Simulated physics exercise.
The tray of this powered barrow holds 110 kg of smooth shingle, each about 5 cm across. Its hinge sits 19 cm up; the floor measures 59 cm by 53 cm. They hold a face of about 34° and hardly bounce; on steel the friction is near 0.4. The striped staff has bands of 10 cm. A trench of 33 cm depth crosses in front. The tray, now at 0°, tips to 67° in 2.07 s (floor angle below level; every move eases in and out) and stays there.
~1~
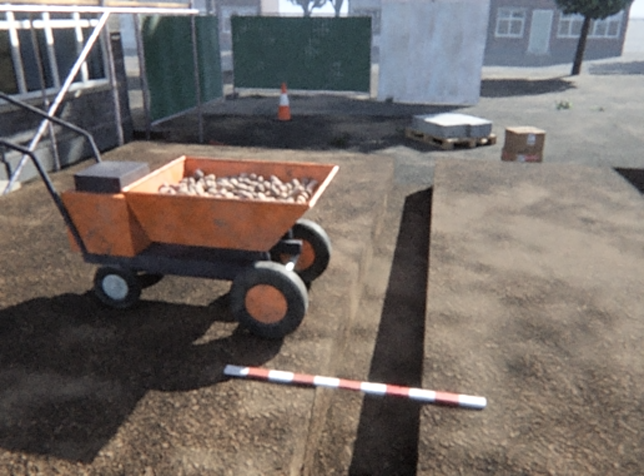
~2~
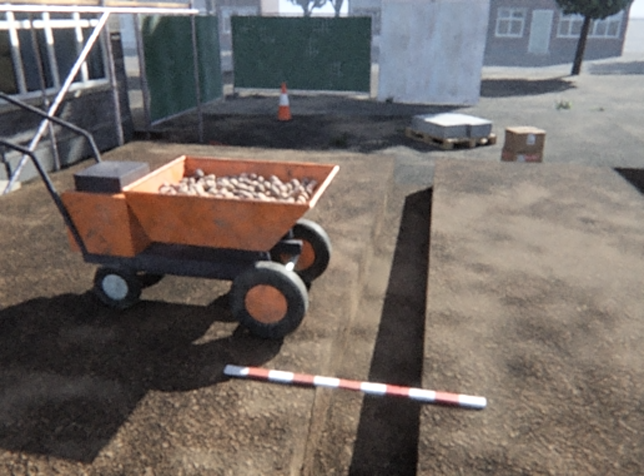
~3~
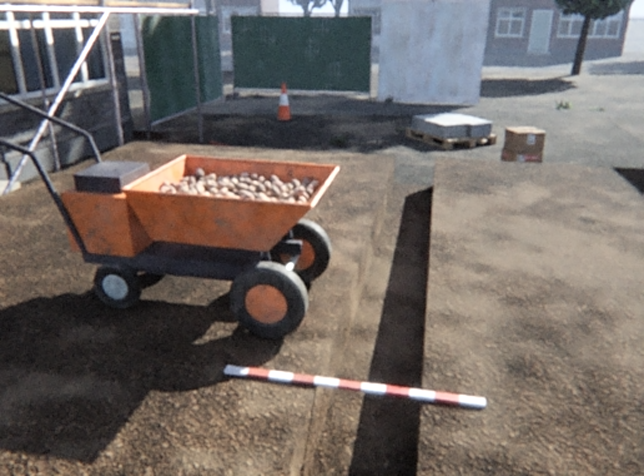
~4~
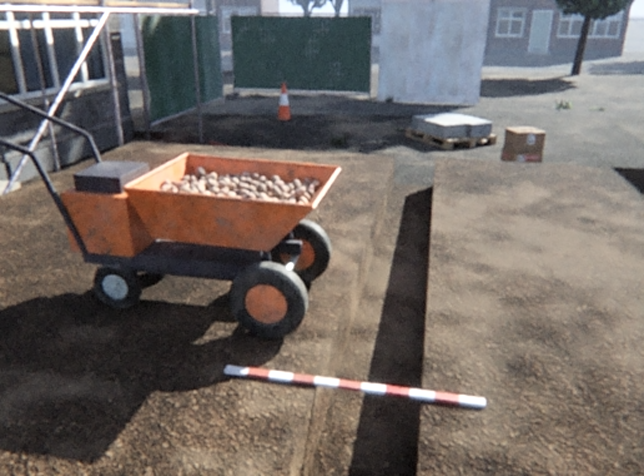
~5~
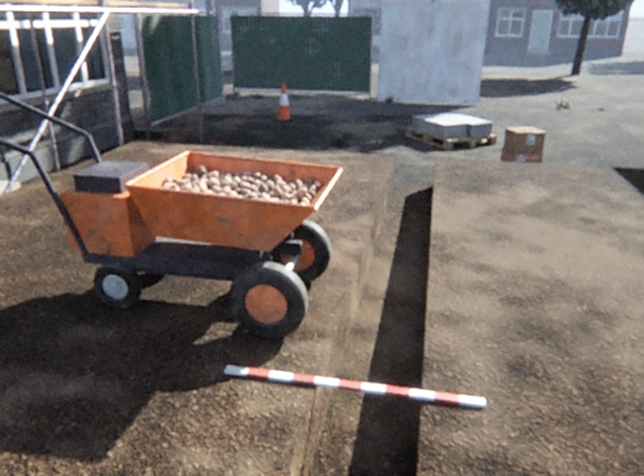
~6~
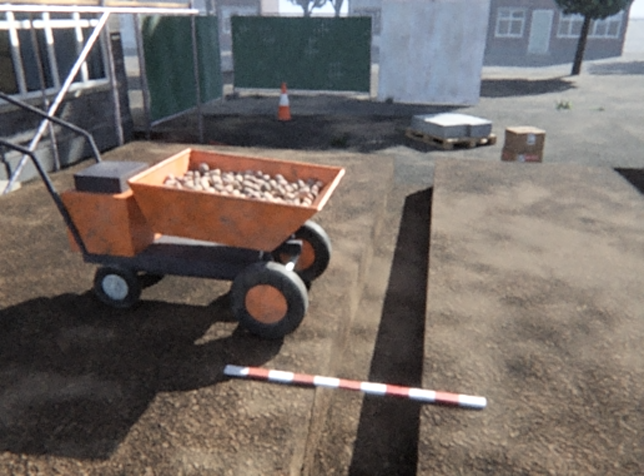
The orange tray of a small wheeled barrow, loaded with rounded stones, sits level at first beside a narrow trench with a red-and-white striped staff across it. Then its rear edge lifts slowly away from the chassis, tilting the tray slightly down toward the right while the wheels stay still.
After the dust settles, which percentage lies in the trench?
Close to 66 in a hundred.
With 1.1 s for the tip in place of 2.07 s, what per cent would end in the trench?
Then about 50 per cent.
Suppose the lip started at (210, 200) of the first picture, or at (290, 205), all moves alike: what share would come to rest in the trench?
Near 70 per cent from the first place, 90 from the second.
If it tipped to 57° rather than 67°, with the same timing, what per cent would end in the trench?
Then about 70 per cent.
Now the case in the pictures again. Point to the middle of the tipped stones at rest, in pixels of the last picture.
Around (409, 358).
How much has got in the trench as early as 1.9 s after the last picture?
Some 40 per cent.
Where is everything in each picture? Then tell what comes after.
Lip at (310, 206), floor tilted 0°, highest stones at (242, 184), in the first picture.
Lip at (311, 206), floor tilted 0°, highest stones at (242, 184), in the second picture.
Lip at (312, 206), floor tilted 1°, highest stones at (237, 182), in the third picture.
The tray is at 2°, its lip at (313, 207); the top of the load is at (229, 182), in the fourth picture.
Lip at (315, 208), floor tilted 3°, highest stones at (218, 180), in the fifth picture.
Lip at (318, 210), floor tilted 4°, highest stones at (204, 177), in the sixth picture.
Then, 1.2 s after the last picture the floor is at 56°, 96 % in the tray, 4 % in the trench; the foremost stones are at (411, 289).
Then, 1.9 s after the last picture the floor is at 67°, 29 % in the tray, 40 % in the trench, 31 % past the trench; the foremost stones are at (539, 322).
Then, 2.2 s after the last picture the floor is at 67°, 10 % in the tray, 55 % in the trench, 35 % past the trench; the foremost stones are at (582, 326).
Then, 4.2 s after the last picture the floor is at 67°, 0 % in the tray, 66 % in the trench, 34 % past the trench; the foremost stones are at (587, 326).
